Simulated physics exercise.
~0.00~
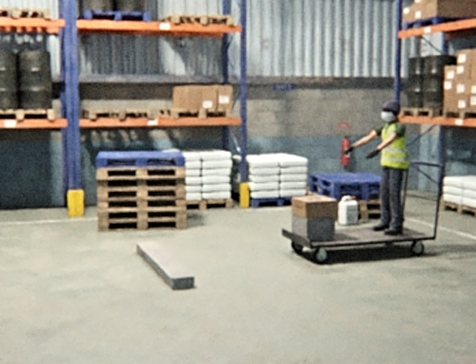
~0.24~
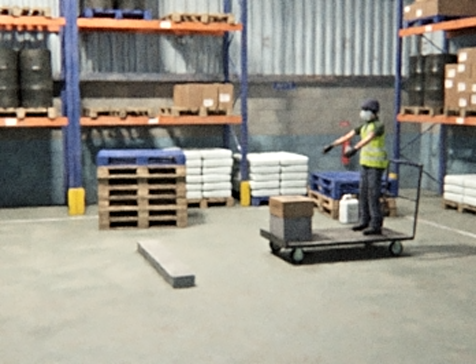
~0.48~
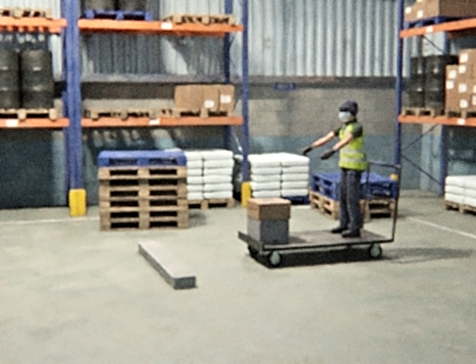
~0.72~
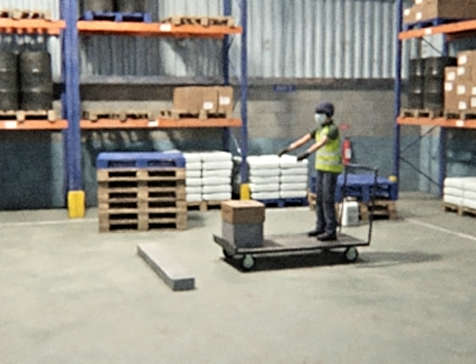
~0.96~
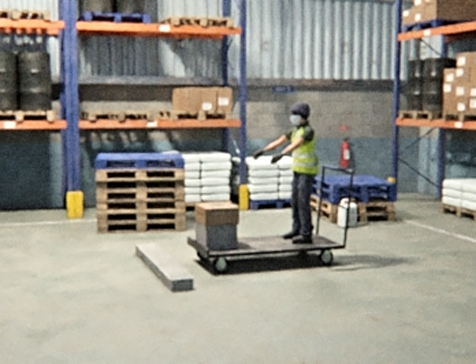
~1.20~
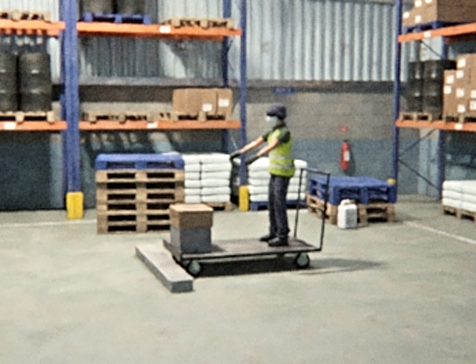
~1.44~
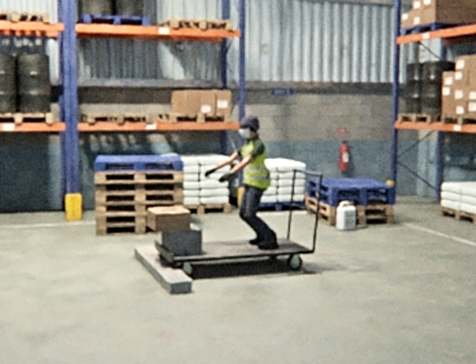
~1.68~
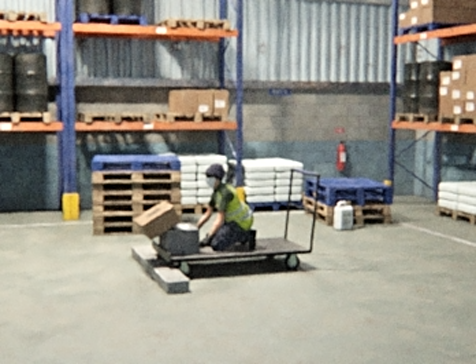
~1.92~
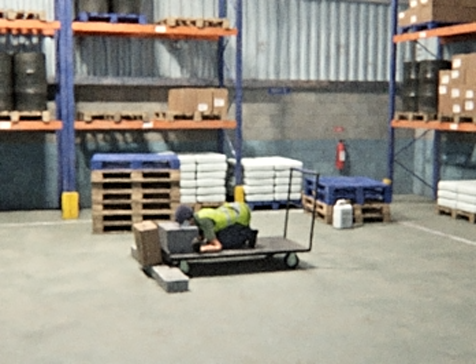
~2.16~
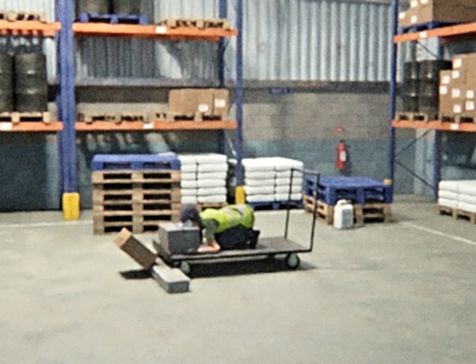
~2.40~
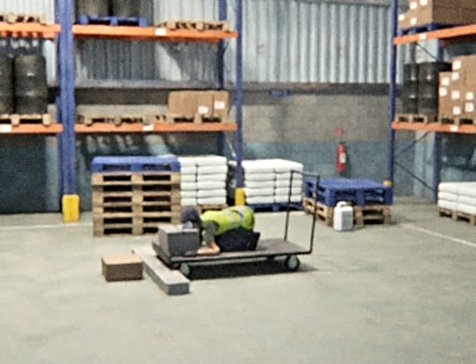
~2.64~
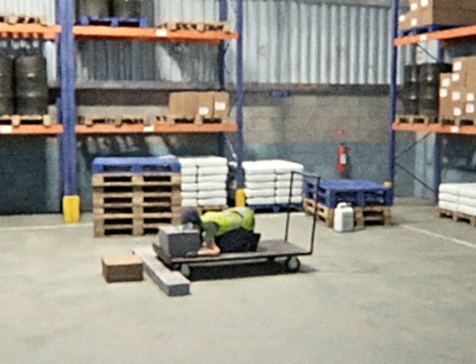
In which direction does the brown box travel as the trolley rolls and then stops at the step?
The brown box moves to the left, first riding along with the trolley and then carrying on over its front edge to the floor beyond the step.
A worker in a yellow vest and dark cap rides a flatbed trolley leftward across a warehouse floor, seen from the side by a slightly swaying camera. A brown box sits on a grey one at the front of the deck, with racking, stacked pallets and white sacks behind. The trolley meets a low grey step and stops dead. The worker's knees buckle and the body folds forward, while the brown box tips over the front and turns upside down. It rests on the floor beyond the step, with the grey box and slumped worker still aboard.
